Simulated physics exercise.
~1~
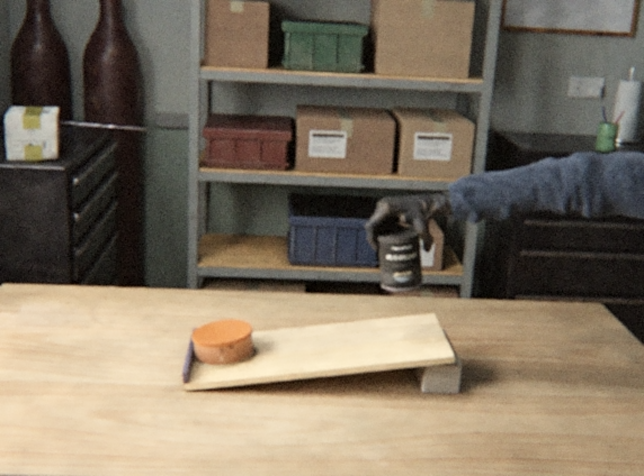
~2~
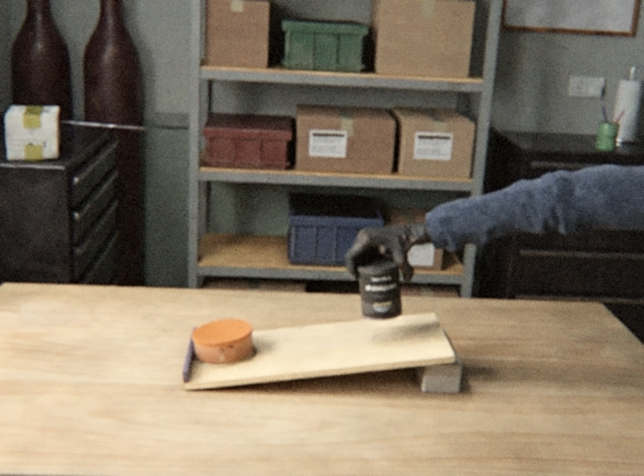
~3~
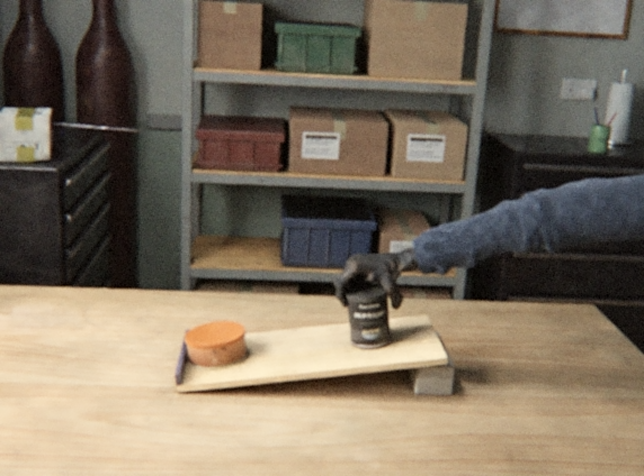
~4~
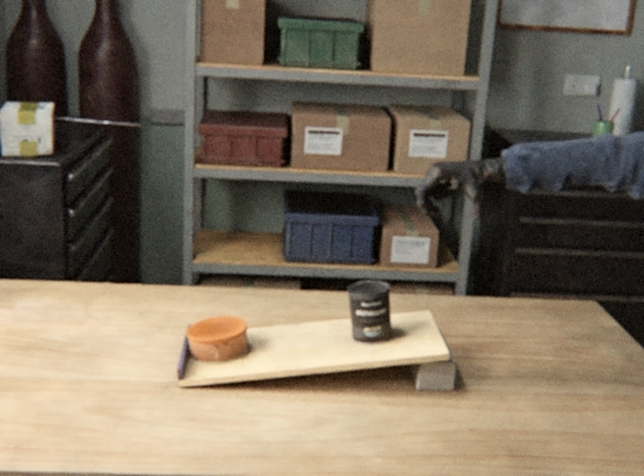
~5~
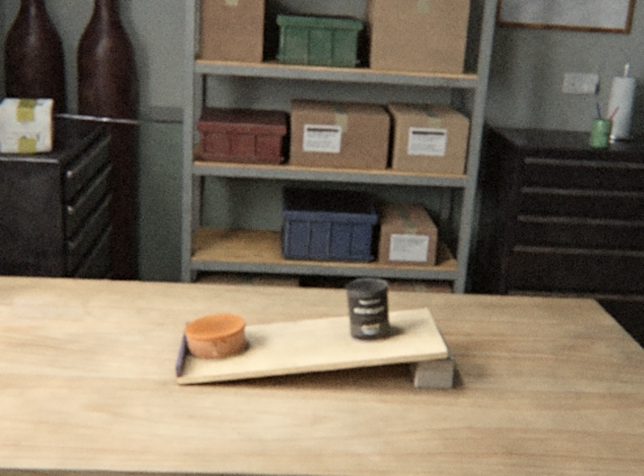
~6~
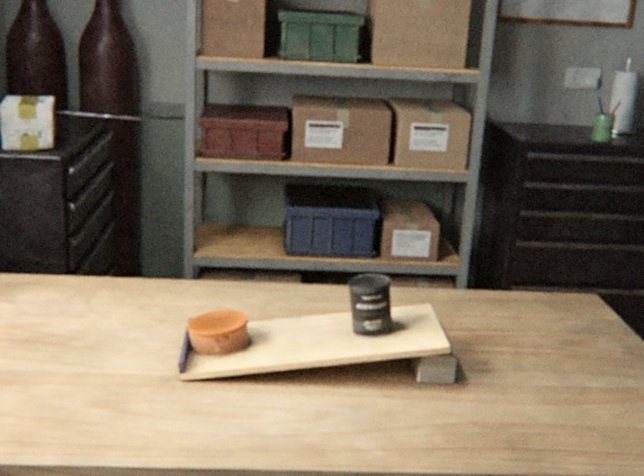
A gloved hand lowers a black tin onto a sloping board, where it stays put.
